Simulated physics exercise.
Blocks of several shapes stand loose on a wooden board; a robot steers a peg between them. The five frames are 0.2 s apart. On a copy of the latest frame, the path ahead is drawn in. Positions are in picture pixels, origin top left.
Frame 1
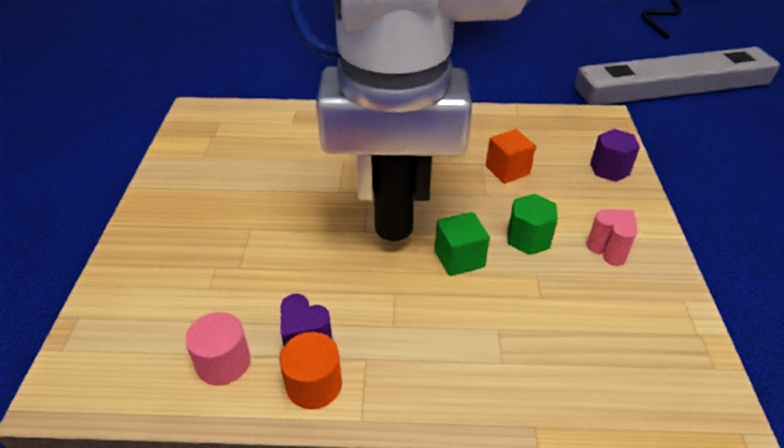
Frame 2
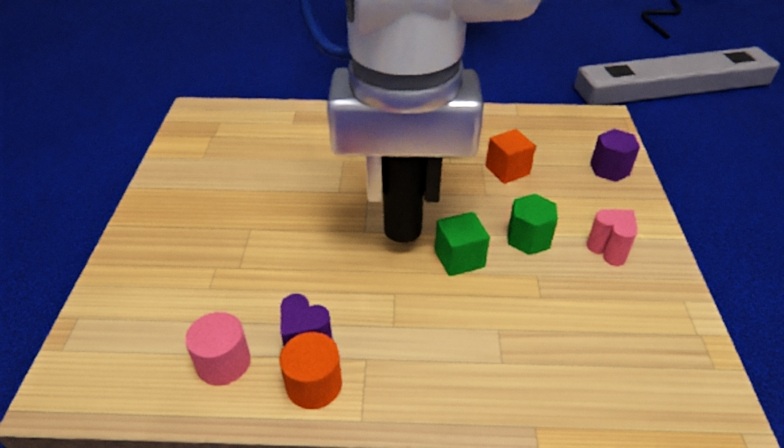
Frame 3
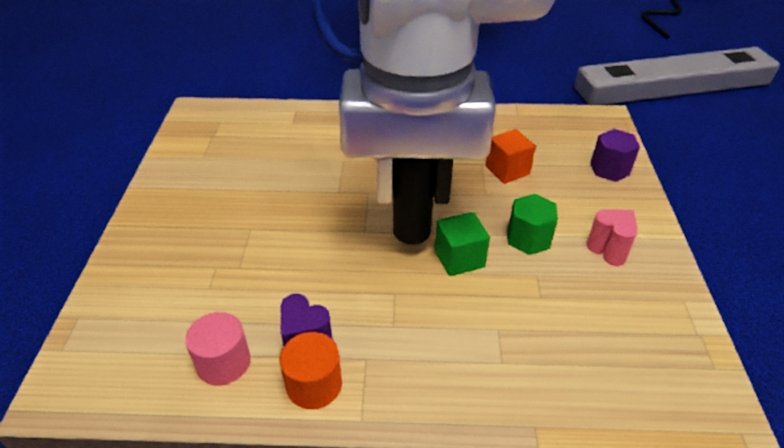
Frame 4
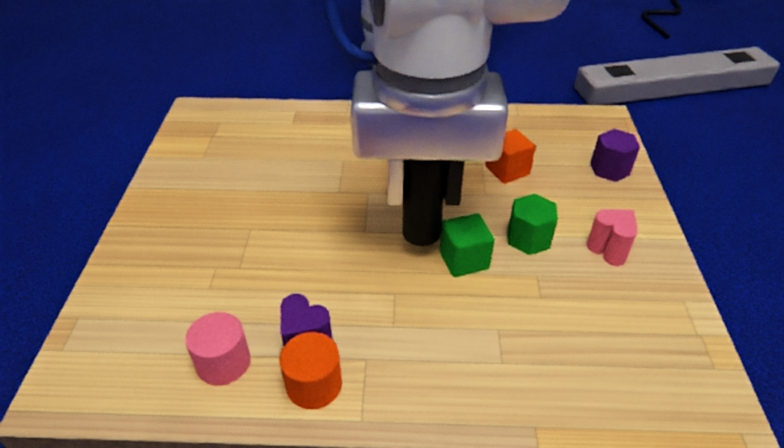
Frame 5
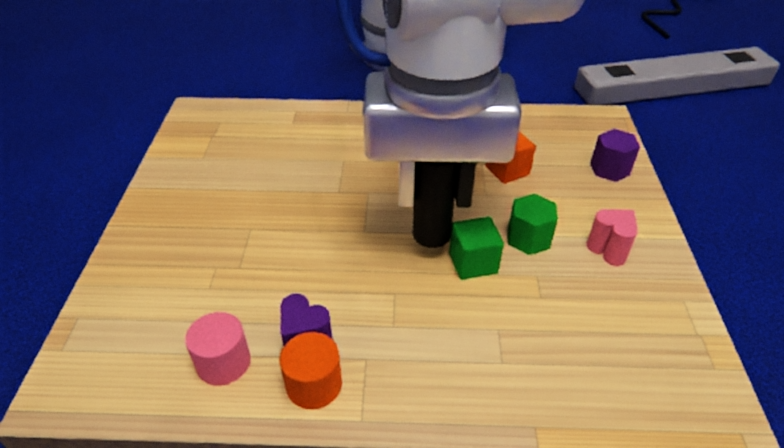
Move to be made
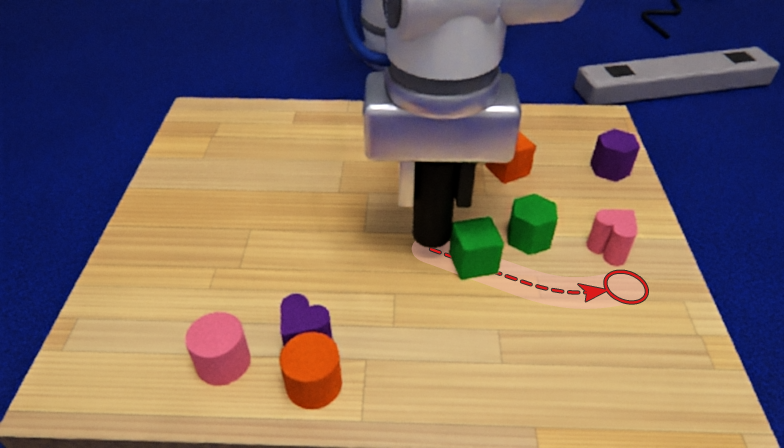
A robot arm slid its black peg slowly to the right across a wooden board of colorful blocks, met the green cube and nudged it slightly rightward, while the other blocks stayed still.
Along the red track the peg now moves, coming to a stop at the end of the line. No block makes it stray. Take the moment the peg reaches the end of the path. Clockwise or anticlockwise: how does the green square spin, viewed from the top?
Its spin: Clockwise.
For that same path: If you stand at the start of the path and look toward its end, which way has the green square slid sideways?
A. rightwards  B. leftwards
A - rightwards.
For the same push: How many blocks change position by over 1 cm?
It displaces one.
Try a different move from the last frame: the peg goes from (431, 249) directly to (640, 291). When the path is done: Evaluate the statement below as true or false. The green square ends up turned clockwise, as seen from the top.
That claim is true.
The drawn path runs from (431, 249) over (492, 271) and (559, 291) to (626, 287).
On the path given first. One third of the way, peg at (496, 257); green square at (541, 251), turned 25° clockwise.
Two thirds of the way, peg at (564, 277); green square at (614, 274), turned 30° clockwise.
At the end, peg at (632, 272); green square at (673, 286), turned 80° clockwise; pink heart block not moved.
